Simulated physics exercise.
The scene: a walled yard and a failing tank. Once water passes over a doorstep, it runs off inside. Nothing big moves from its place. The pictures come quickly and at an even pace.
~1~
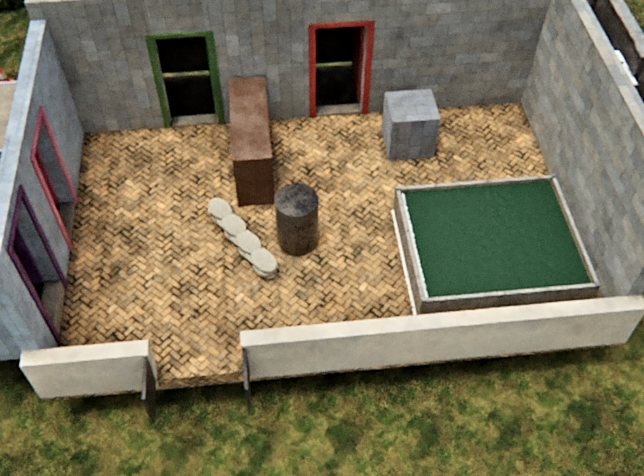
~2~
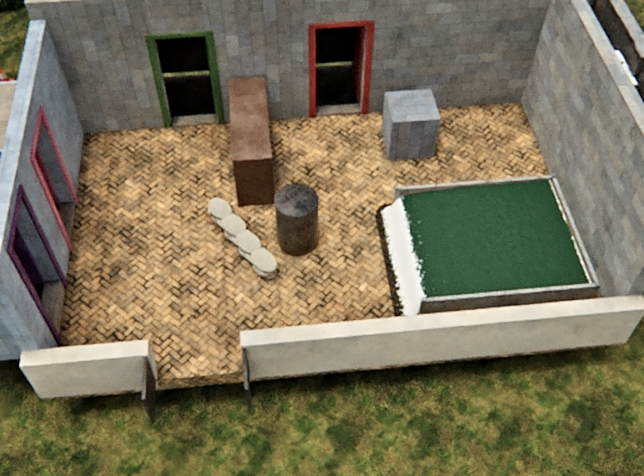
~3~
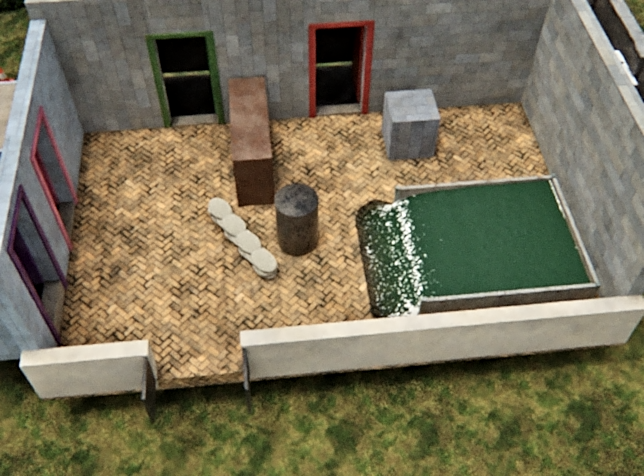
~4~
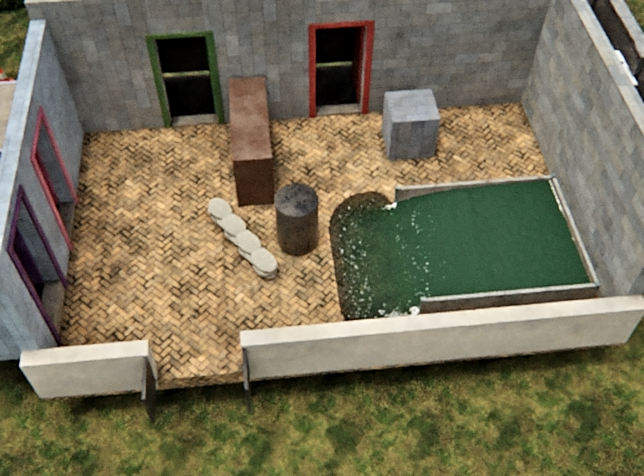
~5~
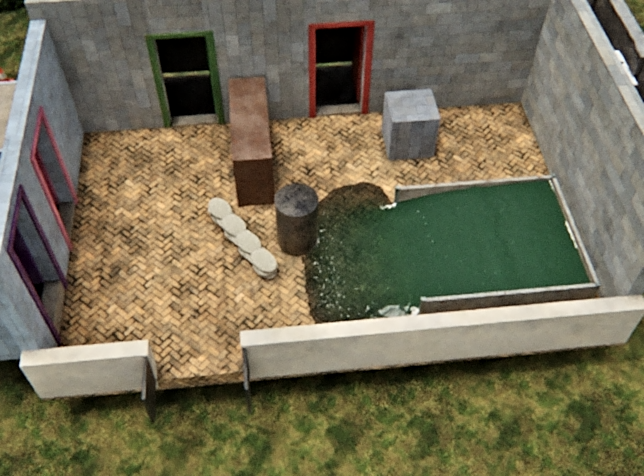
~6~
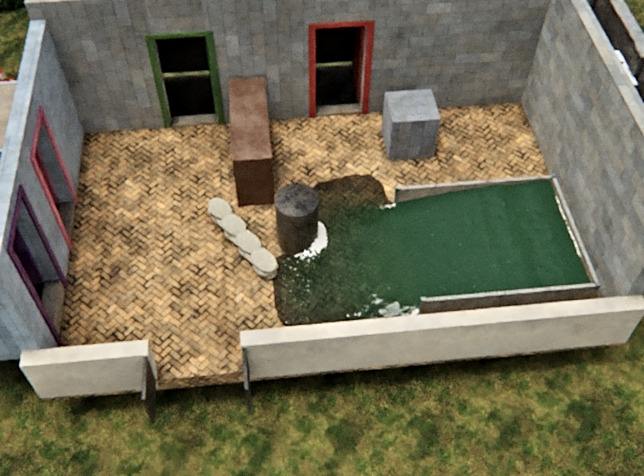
In a walled yard with a brick floor, an open tank of green water gave way on its left side, and the water spread leftward across the bricks, reaching around the dark round pillar.
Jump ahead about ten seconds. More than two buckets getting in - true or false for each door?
Pink door: False; purple door: False; green door: True; red door: True.
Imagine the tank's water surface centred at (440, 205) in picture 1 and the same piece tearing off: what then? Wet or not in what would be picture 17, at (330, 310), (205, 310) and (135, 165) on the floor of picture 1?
The first spot ends up sodden, the second sodden and the third left untouched.
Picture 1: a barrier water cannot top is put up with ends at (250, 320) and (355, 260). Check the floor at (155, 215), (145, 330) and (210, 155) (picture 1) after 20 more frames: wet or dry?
Taking the points in the order given, they are high and dry, inundated and inundated.
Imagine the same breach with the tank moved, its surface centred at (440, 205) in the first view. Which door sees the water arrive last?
The door marked pink.
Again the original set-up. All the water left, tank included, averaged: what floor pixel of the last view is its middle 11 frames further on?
About (387, 264).
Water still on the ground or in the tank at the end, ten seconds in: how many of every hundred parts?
Around 82 in a hundred.
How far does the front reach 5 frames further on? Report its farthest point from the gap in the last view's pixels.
Somewhere near (156, 314).
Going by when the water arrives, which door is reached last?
That is the pink door.
A moment on, water covers 30 % of the floor; the pink door not reached, the purple door not reached, the green door not reached, the red door not reached.
Next, water covers 40 % of the floor; the pink door not reached, the purple door wet at the sill, nothing in, the green door not reached, the red door not reached.
Then, water covers 50 % of the floor; the pink door not reached, the purple door wet at the sill, nothing in, the green door wet at the sill, nothing in, the red door wet at the sill, nothing in.
Later, water covers 85 % of the floor; the pink door wet at the sill, nothing in, the purple door wet at the sill, nothing in, the green door under two buckets in, the red door over two buckets in.
In the end, water covers 95 % of the floor; the pink door wet at the sill, nothing in, the purple door wet at the sill, nothing in, the green door over two buckets in, the red door over two buckets in.
